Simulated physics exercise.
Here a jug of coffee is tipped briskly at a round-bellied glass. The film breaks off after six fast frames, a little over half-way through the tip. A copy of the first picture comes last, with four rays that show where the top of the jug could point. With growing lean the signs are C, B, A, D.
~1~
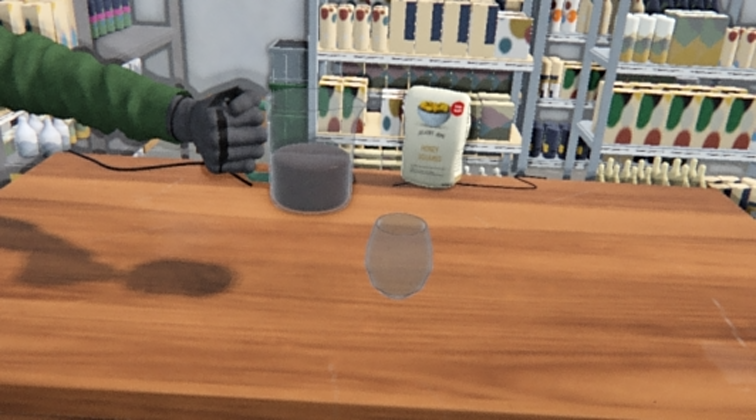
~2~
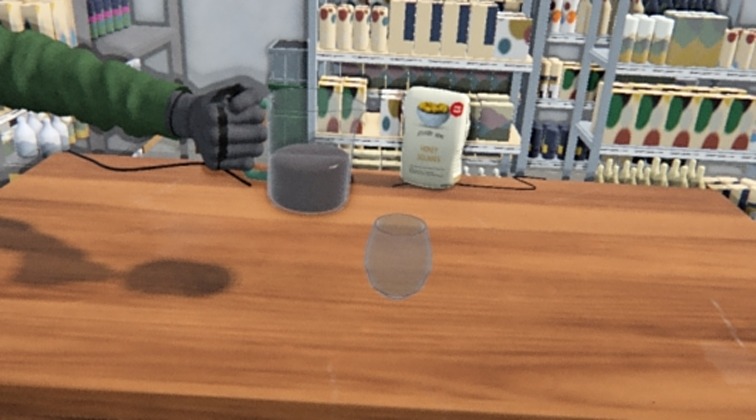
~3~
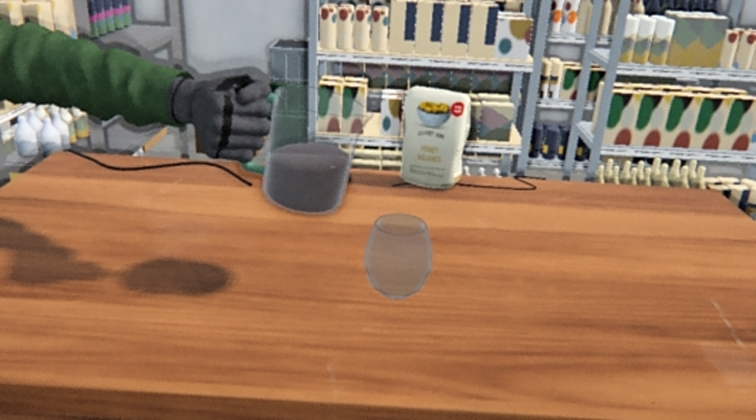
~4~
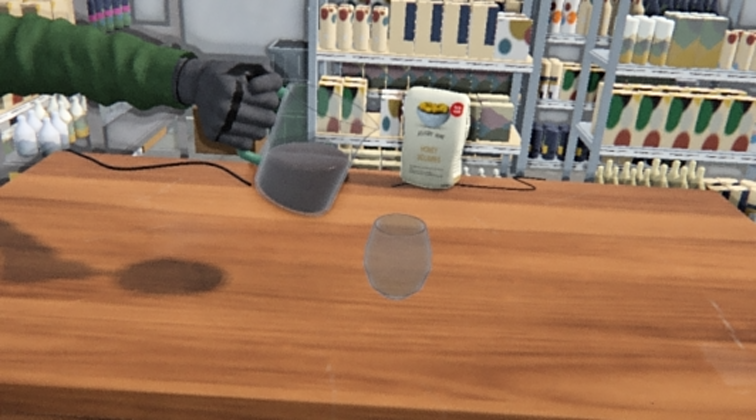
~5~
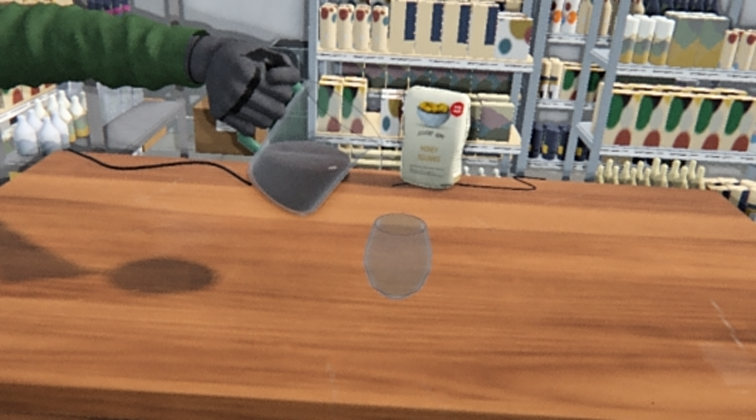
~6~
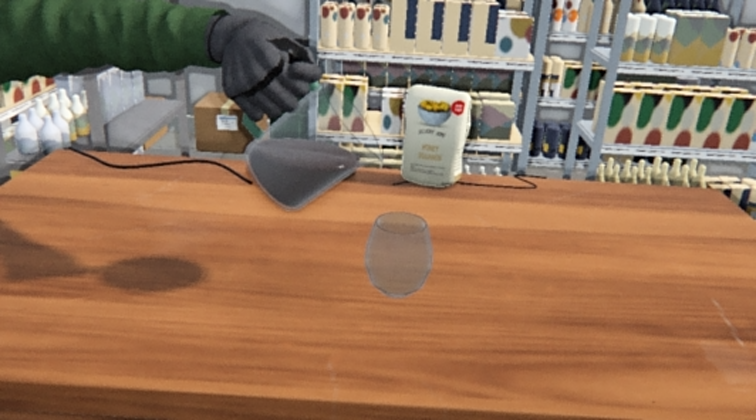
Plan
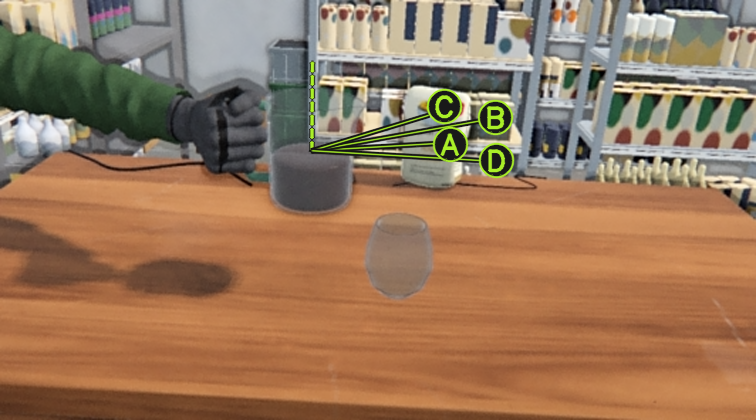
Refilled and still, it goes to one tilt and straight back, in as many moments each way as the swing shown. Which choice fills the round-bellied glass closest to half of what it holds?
Line B.
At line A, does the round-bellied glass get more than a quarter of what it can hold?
Yes.
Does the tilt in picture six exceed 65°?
No, it does not.
On the marked copy, A at (433, 143); B at (478, 121); C at (428, 115); D at (479, 160).
With A, the round-bellied glass ends with about 65 % of what it can hold; 6 % of the coffee is spilt.
With B, the round-bellied glass ends with about 51 % of what it can hold.
With C, the round-bellied glass ends with about 33 % of what it can hold.
With D, the round-bellied glass ends with about 81 % of what it can hold; 6 % of the coffee is spilt.
